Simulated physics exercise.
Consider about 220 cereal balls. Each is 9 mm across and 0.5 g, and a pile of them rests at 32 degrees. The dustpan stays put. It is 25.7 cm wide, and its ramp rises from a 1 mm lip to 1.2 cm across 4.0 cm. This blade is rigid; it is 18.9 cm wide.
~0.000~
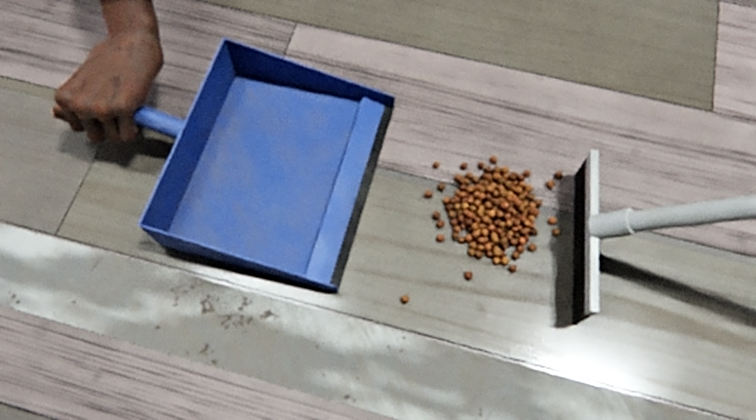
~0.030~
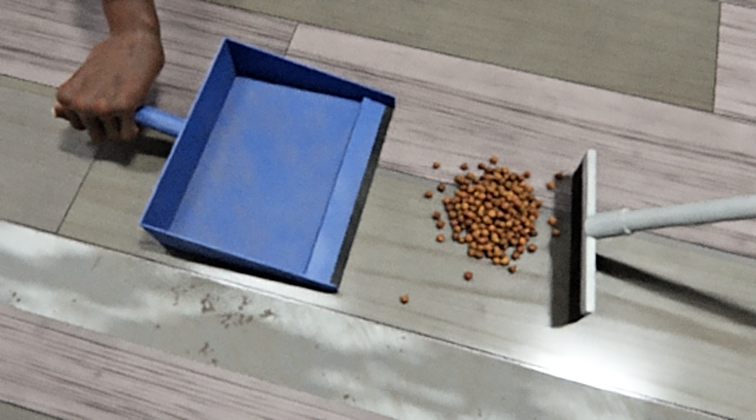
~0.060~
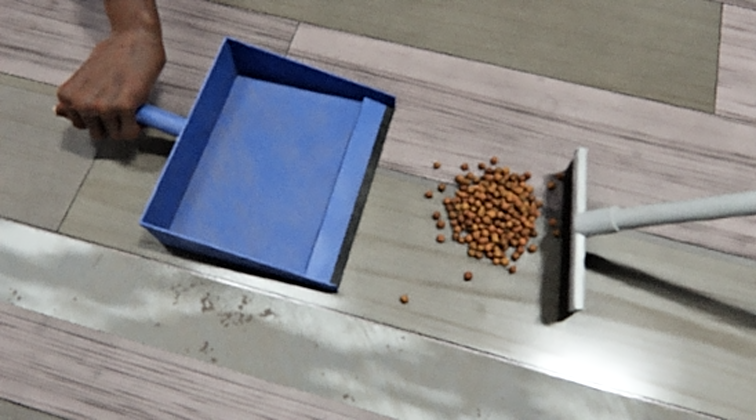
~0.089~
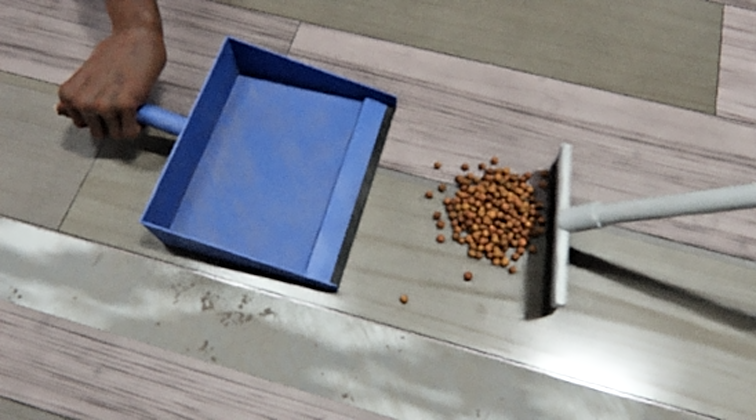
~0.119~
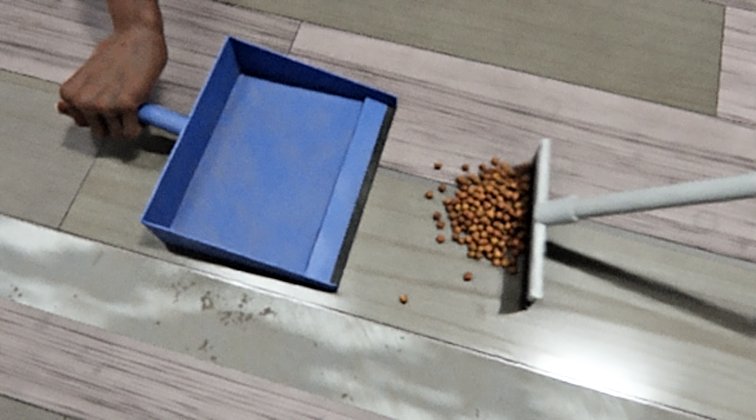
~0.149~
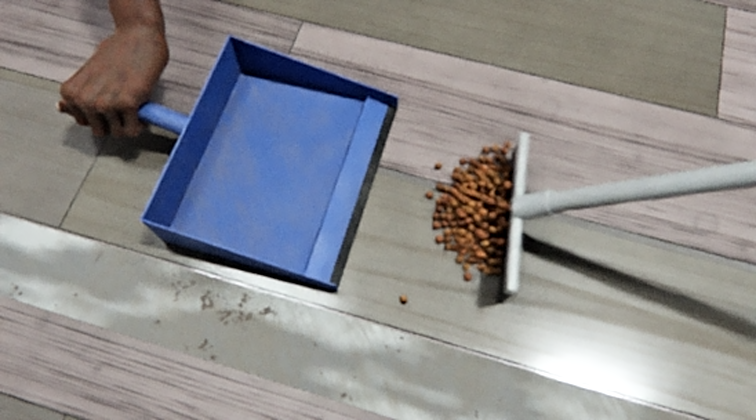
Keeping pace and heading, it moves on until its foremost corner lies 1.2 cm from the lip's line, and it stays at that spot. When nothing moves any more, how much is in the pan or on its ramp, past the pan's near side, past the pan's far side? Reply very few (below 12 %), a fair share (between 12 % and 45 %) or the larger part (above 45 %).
In the pan or on its ramp - the larger part; past the pan's near side - very few; past the pan's far side - very few.
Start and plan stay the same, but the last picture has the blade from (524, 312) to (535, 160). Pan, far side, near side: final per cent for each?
Final per cent - pan 50, far 0, near 0.
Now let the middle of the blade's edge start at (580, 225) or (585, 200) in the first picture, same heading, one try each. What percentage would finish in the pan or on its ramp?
Some 50 and 40 per cent.
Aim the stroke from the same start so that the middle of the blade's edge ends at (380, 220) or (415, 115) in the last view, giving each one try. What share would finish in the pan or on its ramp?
Close to 60 and 35 in a hundred, in that order.
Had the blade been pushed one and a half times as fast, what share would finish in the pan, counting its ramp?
It would be around 65 per cent.
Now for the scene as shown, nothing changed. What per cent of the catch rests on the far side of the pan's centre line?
Some 60 per cent.
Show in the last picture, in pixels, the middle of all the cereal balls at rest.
Approximately (364, 180) in the last picture.
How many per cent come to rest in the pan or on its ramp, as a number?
Some 60 %.
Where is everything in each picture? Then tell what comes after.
Blade from (591, 311) to (591, 158), moved 0.0 cm, 0 of the pieces shifted so far; middle of the pieces at (491, 210); pan at (268, 169), in the first frame.
Blade from (587, 310) to (589, 158), moved 0.4 cm, 0 of the pieces shifted so far; middle of the pieces at (491, 211), in the second frame.
Blade from (575, 308) to (579, 156), moved 1.5 cm, 0 of the pieces shifted so far; middle of the pieces at (491, 211), in the third frame.
Blade from (558, 303) to (564, 152), moved 3.4 cm, 4 of the pieces shifted so far; middle of the pieces at (491, 211), in the fourth frame.
Blade from (534, 296) to (543, 147), moved 5.9 cm, 108 of the pieces shifted so far; middle of the pieces at (488, 211), in the fifth frame.
Blade from (510, 289) to (522, 141), moved 8.5 cm, 215 of the pieces shifted so far; middle of the pieces at (475, 204); pan at (271, 167). The blade's pace is about 0.85 m/s, heading 3 degrees away from the viewer's side, in the sixth frame.
Then, at 0.25 s, middle of the blade 9 cm from the lip; 0 % over the lip, far side 0 %, near side 0 %.
Then, at 0.32 s, middle of the blade 4 cm from the lip; 20 % over the lip, far side 5 %, near side 0 %.
Then, at 0.52 s, middle of the blade 2 cm from the lip; 60 % over the lip, far side 5 %, near side 0 %.
In the end, at 1.0 s, pan 60 %, near side 0 %, far side 5 %, in front of the lip or behind the blade 35 %.
